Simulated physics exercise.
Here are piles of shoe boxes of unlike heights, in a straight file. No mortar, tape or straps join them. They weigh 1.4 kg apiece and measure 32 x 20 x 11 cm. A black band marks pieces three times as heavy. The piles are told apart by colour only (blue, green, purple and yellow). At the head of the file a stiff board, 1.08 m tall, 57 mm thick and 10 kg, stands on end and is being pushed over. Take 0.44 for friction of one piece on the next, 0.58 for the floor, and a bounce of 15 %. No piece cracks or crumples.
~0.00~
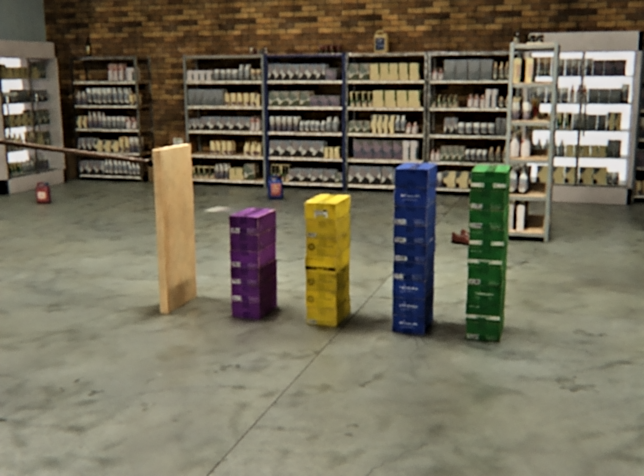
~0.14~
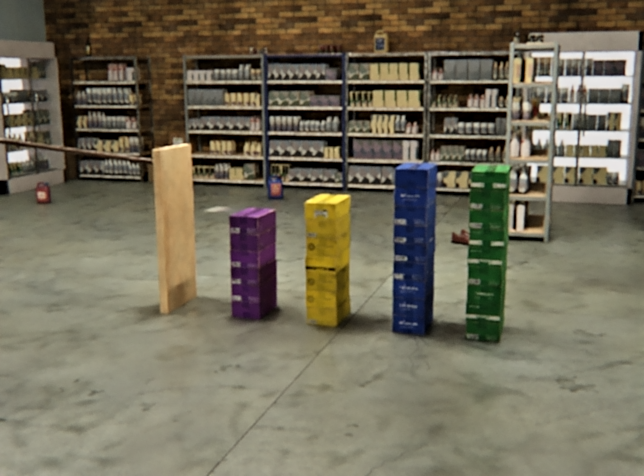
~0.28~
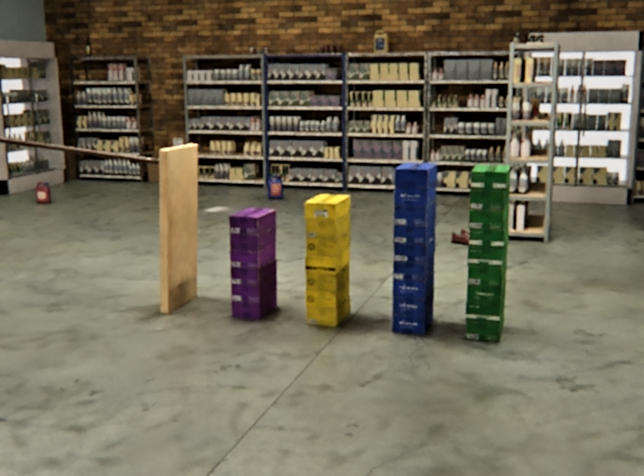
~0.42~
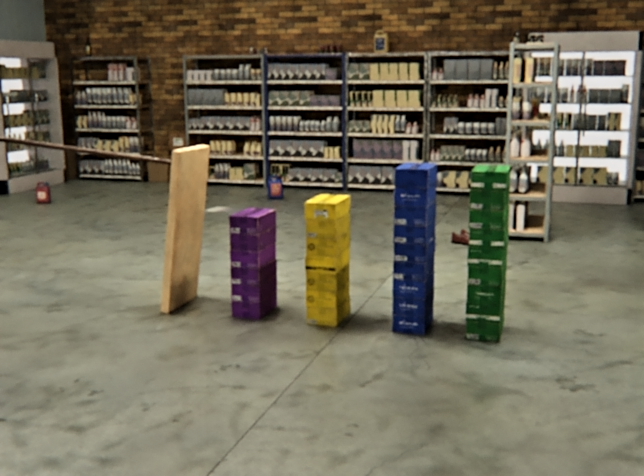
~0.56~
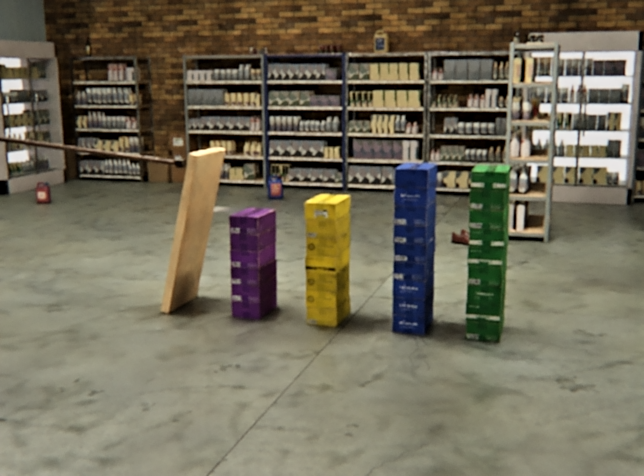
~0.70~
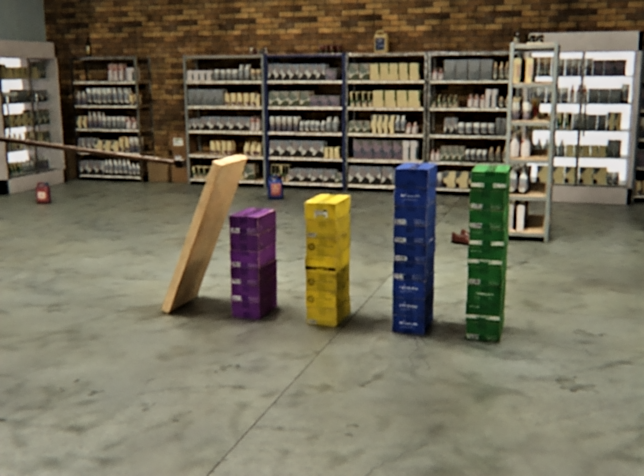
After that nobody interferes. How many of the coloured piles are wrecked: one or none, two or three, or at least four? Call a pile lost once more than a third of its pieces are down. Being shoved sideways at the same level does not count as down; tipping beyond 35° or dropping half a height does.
The toll is four or more.
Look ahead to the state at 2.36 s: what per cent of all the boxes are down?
At that moment 55 per cent.
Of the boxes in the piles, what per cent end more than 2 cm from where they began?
95 per cent.
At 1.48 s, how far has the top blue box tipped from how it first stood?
Roughly 0°.
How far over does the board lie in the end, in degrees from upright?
About 70°.
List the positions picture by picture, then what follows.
In the first picture (places mark the middle of the side facing us), pole end (150, 163) 9 cm short, board 0° from upright; top blue box (411, 178); top purple box (244, 225); the rest undisturbed.
In the second picture, pole end 28 mm short, board 0° from upright; top green box (489, 181).
In the third picture, pole end 37 mm in, board 3° from upright; top green box (489, 181).
In the fourth picture, pole end 10 cm in, board 8° from upright; top green box (489, 181); the rest undisturbed.
In the fifth picture, pole end (178, 164) 11 cm in, stopped, board 14° from upright; top blue box (411, 178); the rest undisturbed.
In the sixth picture, pole end (178, 164) 11 cm in, stopped, board 23° from upright; top green box (489, 181); top blue box (411, 178); the rest undisturbed.
After 1.48 s, board 62° from upright; 6 of the 31 boxes down; top yellow box leaning 18°; top purple box leaning 17°, 9 cm lower.
After 2.36 s, board 69° from upright; 17 of the 31 boxes down; top purple box leaning 48°, 25 cm lower; top yellow box leaning 41°, 23 cm lower.
After 2.84 s, board 69° from upright; 30 of the 31 boxes down; top green box on its side; top blue box on its side.
At rest (4.0 s), board 69° from upright; 30 of the 31 boxes down; top green box upside down; top blue box upside down. Wrecked, blue, green, purple and yellow.
